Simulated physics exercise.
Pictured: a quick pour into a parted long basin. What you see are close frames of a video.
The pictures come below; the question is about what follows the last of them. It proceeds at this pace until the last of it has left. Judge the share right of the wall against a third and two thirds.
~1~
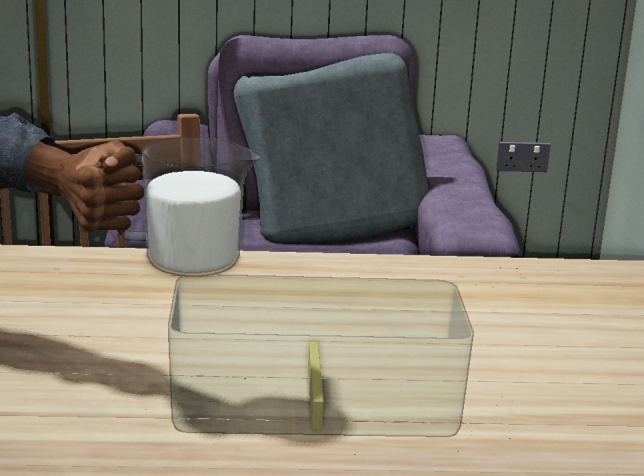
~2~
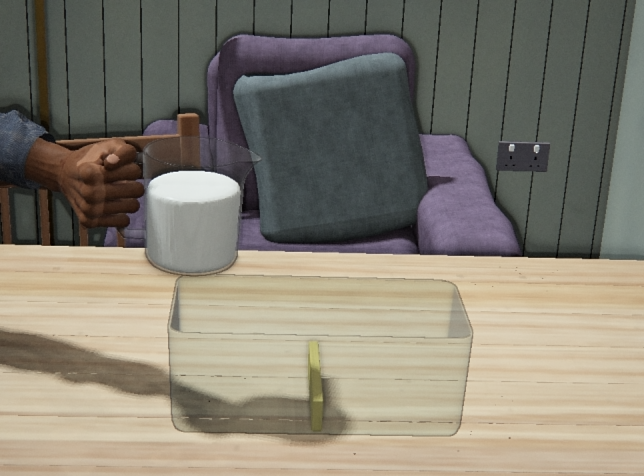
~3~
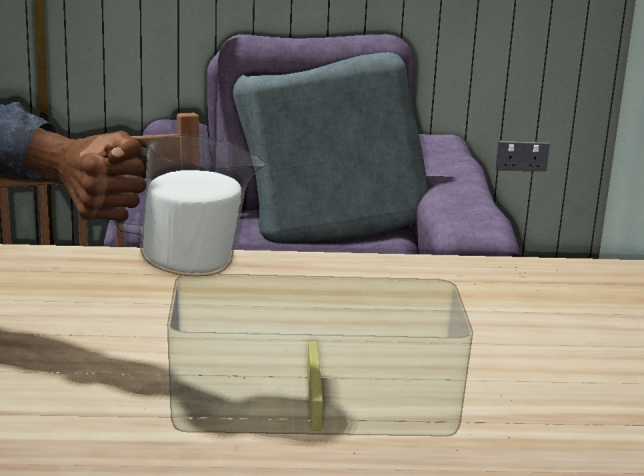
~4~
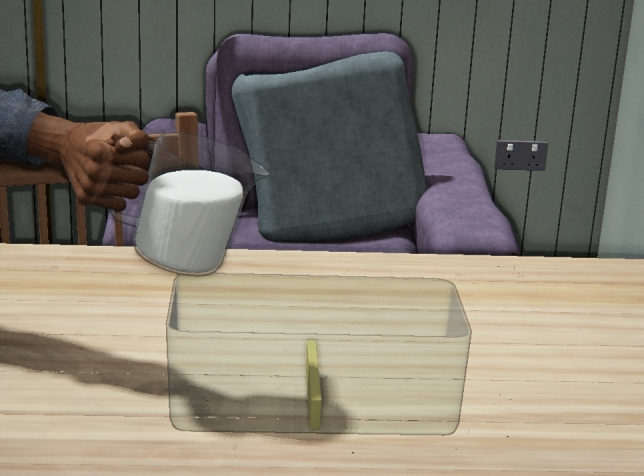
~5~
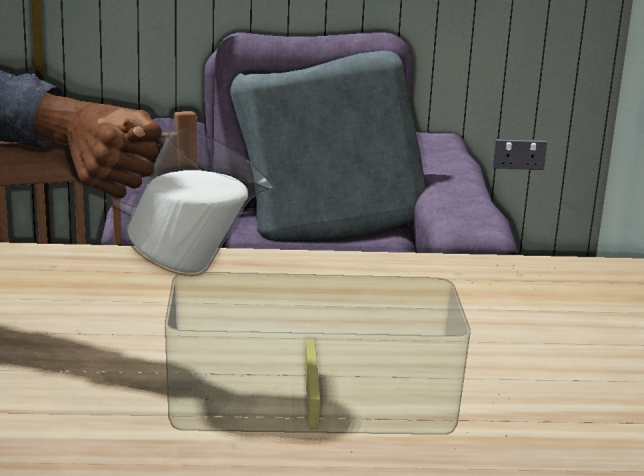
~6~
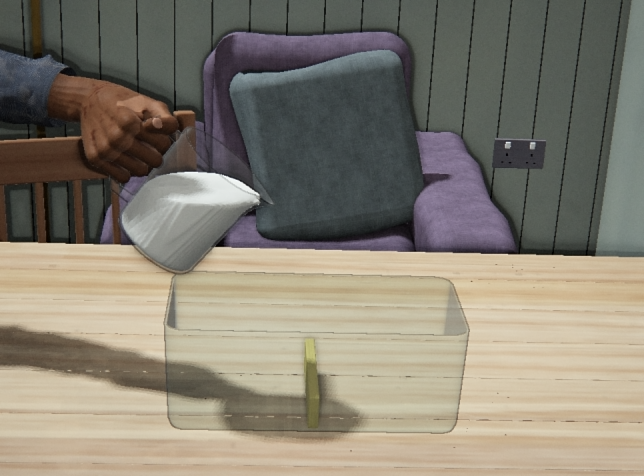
The right of the wall is going to lack a full third.
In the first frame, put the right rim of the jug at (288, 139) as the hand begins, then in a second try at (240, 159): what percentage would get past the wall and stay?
First try: Near 75 percent; second try: Near 5 percent.
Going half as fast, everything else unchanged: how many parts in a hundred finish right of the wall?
It works out near 40 %.
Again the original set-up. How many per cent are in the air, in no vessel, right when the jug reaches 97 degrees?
That comes to near 20 percent.
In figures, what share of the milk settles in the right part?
About 15 per cent.
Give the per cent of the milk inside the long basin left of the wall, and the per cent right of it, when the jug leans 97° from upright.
15 % left, 5 % right.
A moment on, the jug is tipped on its side and 61 per cent is still to pour, 14 is left of the wall and 5 right of it.
Next, the jug is tipped right over and 13 per cent is still to pour, 65 is left of the wall and 14 right of it.
Then the jug is tipped right over and 1 per cent is still to pour, 79 is left of the wall and 16 right of it.
Later the jug is tipped right over and 0 per cent is still to pour, 81 is left of the wall and 16 right of it.
Finally, 81 per cent lies left of the wall, 17 right of it and 3 outside.
